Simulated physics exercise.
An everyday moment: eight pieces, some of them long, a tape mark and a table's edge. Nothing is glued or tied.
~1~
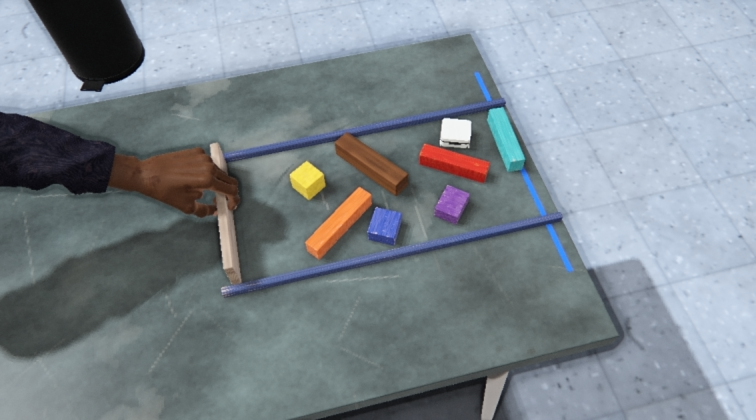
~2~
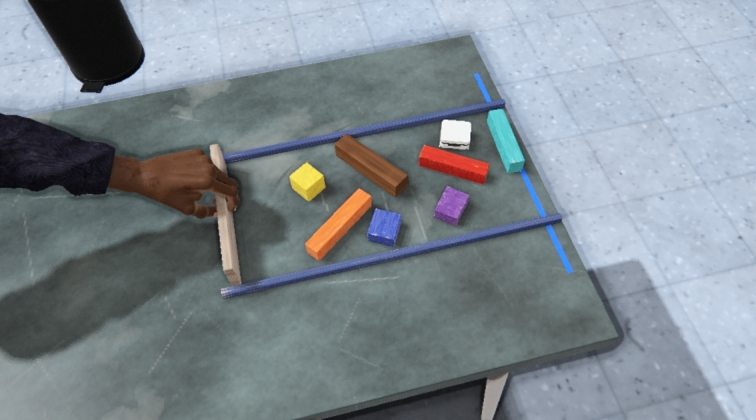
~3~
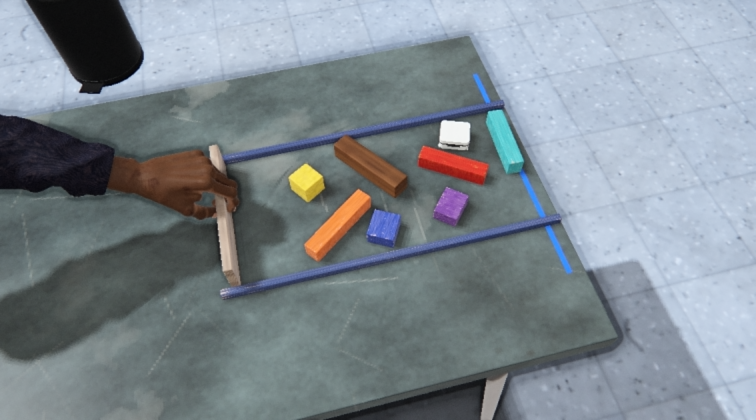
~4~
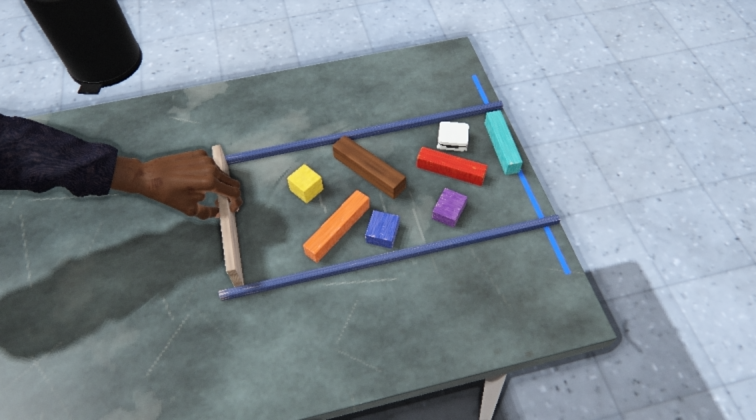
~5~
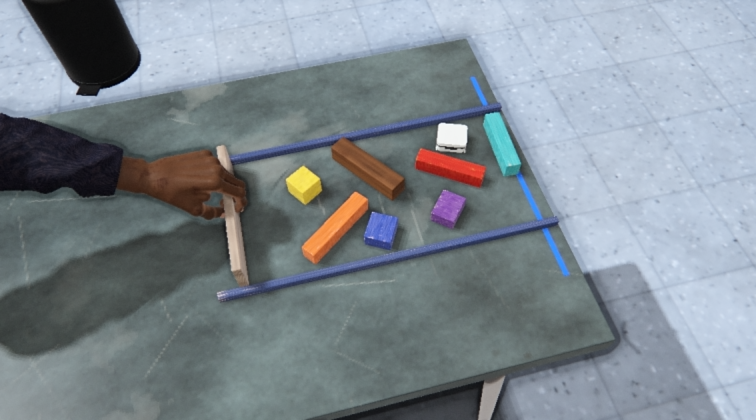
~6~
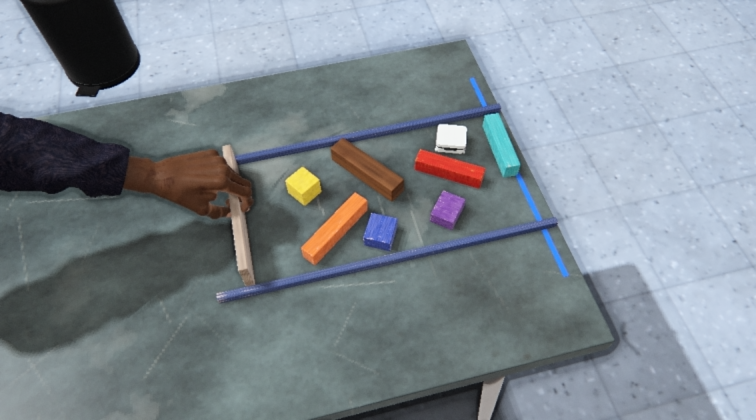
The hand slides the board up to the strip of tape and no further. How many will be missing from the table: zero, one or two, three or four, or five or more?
The number that fall off is five or more.
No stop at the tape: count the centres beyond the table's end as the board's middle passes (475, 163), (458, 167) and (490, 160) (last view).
In that order 3, 1 and 4.
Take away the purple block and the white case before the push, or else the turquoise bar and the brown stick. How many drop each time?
Fallen: 5, and 4 in the other try.
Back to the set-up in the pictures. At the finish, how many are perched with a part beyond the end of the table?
Overhanging: 1.
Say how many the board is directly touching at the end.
In contact: 1.
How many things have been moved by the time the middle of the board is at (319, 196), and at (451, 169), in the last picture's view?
At the one place 2, at the other 8.
A little later, none off yet; turquoise bar at rest near (501, 145); white case at rest near (451, 140); red bar at rest near (450, 169).
Next, none off yet; turquoise bar shifted a little near (510, 142); white case shifted about its own width near (478, 125); red bar shifted a little near (482, 152).
When it is over, the number that fall off is five or more; down, orange bar, blue block, brown stick, purple block, red bar, white case and turquoise bar.
